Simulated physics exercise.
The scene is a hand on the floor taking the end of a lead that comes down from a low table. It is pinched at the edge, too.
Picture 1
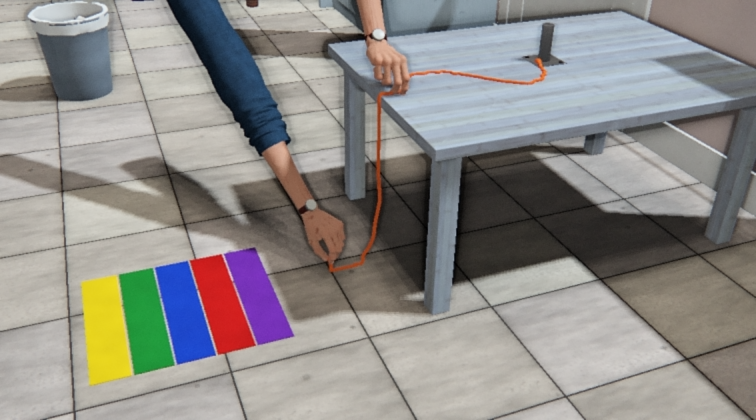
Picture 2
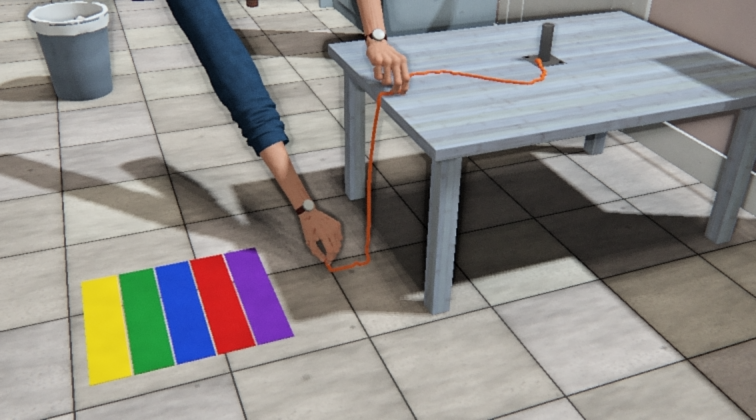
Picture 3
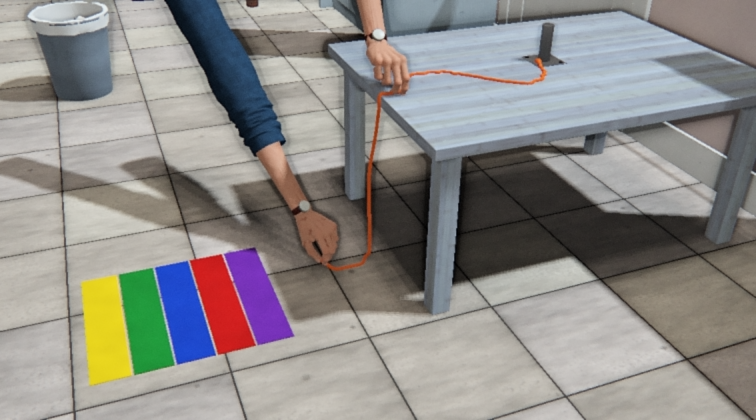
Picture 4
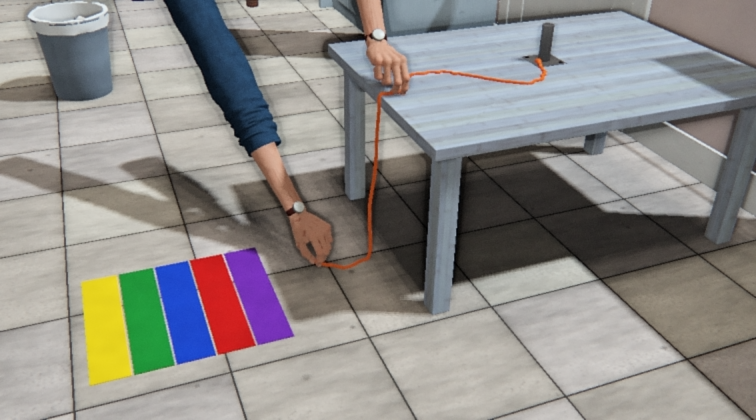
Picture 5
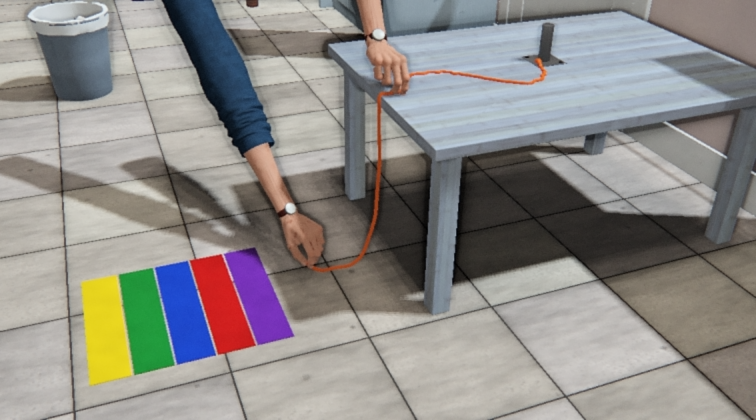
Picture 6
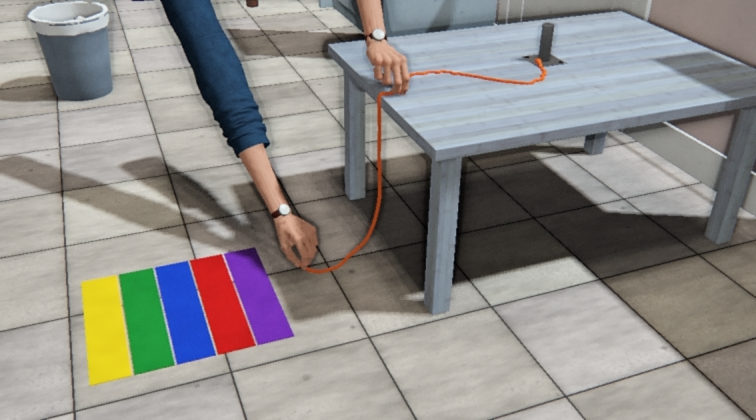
A pale tiled floor beside a low grey table is seen from above at an angle, with a bin at the upper left. An orange cord runs from a small dark post across the tabletop, under one hand at the edge, and down to another hand near yellow, green, blue, red and purple stripes. The lower hand draws the cord's end slightly left while its hanging part shifts and bends, the upper hand and view staying still.
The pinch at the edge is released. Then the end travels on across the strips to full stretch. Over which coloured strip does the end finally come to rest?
Over the yellow strip.
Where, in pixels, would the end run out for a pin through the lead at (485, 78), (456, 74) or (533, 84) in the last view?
Readings in order - (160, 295), (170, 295), (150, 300).
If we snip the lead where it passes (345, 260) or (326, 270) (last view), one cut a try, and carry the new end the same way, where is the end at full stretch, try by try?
Around (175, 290) for the first cut and around (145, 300) for the second.
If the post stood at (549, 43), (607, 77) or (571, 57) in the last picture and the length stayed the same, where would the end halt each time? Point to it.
It works out at around (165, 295), (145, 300) and (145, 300) for the three tries.
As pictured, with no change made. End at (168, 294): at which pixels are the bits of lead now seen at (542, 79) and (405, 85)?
The first ends at (491, 69) and the second at (368, 135).
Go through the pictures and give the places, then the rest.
In the first frame, end (329, 259); purple (269, 322); red (231, 331); blue (192, 340); green (151, 350); yellow (108, 360).
In the second frame, end (326, 260); lead through (543, 73) (485, 79) (416, 74) (379, 105) (369, 183) (367, 245).
In the third frame, end (322, 261).
In the fourth frame, end (316, 262); lead through (543, 73) (485, 79) (416, 74) (379, 105) (373, 182) (370, 247).
In the fifth frame, end (308, 264).
In the sixth frame, end (301, 265); lead through (543, 73) (485, 79) (416, 74) (379, 105) (380, 181) (360, 246).
Early on, end near (168, 293); over blue.
Midway, end near (124, 303); over green.
At the end of the slack, end near (98, 308); over yellow. Over yellow.
